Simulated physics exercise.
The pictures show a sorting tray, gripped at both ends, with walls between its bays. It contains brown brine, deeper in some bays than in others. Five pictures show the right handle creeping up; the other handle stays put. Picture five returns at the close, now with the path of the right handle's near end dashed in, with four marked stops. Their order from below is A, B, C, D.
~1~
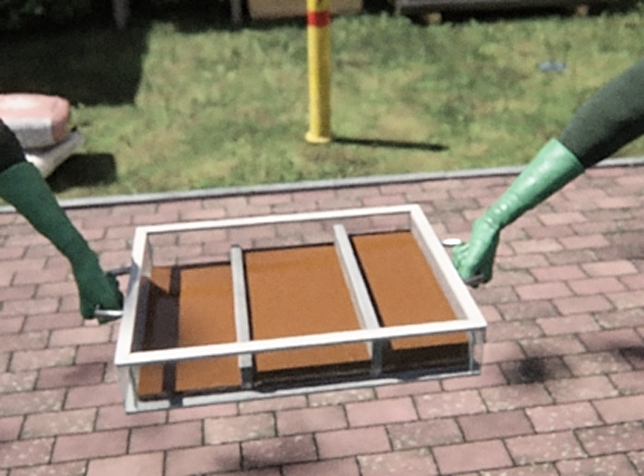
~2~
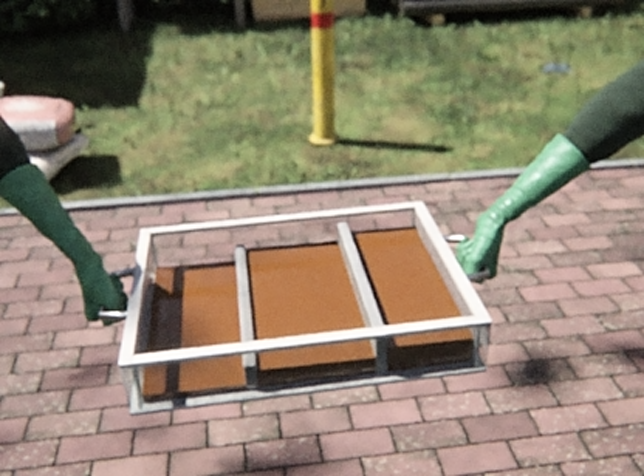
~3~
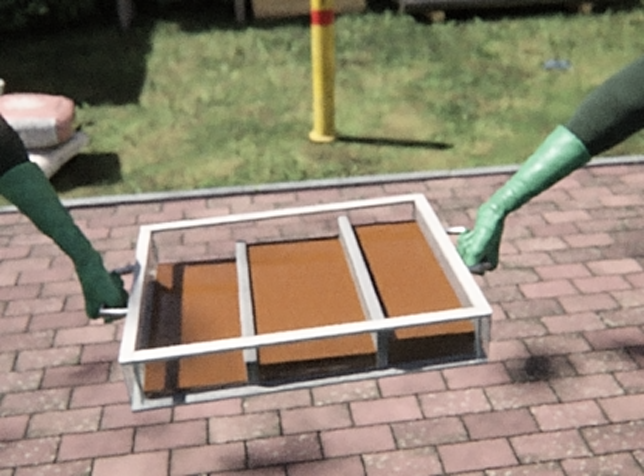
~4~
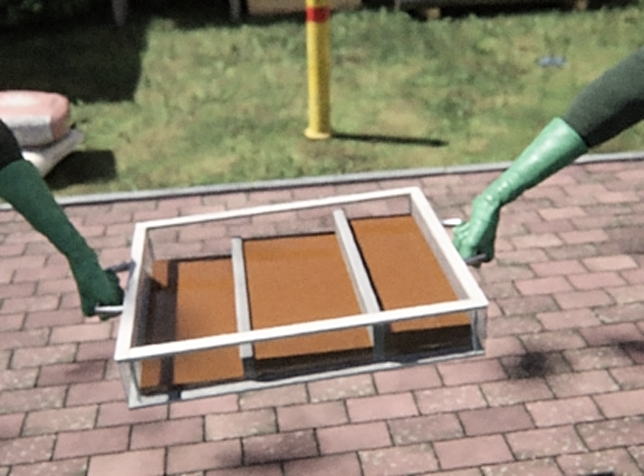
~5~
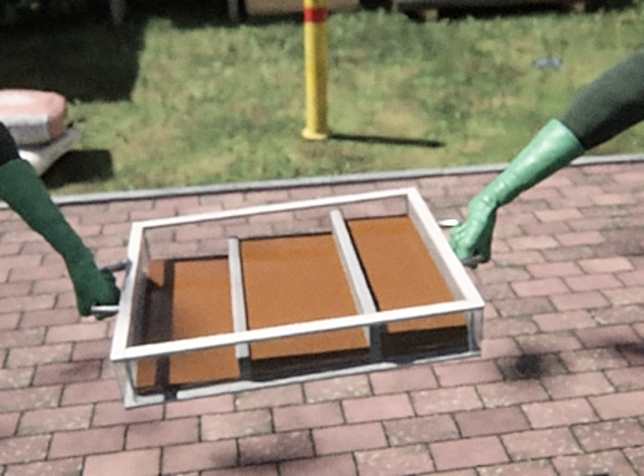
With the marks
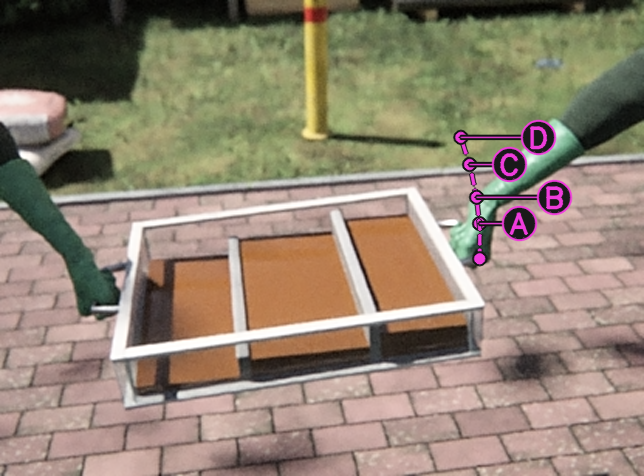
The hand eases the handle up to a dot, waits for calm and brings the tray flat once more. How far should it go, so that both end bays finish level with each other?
Go for D.
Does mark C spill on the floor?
No, all stays in.
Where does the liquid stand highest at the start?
The right bay.
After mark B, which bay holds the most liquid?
It is the right one.
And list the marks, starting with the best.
D, C, B, A.
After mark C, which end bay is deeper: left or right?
The right end bay.
On the marked copy, A at (479, 223); B at (476, 197); C at (469, 164); D at (460, 137).
With A, the right end bay stands much deeper than the other; nothing spills.
With B, the right end bay stands much deeper than the other; nothing spills.
With C, the right end bay stands much deeper than the other; nothing spills.
With D, the two end bays stand about equally deep; nothing spills.
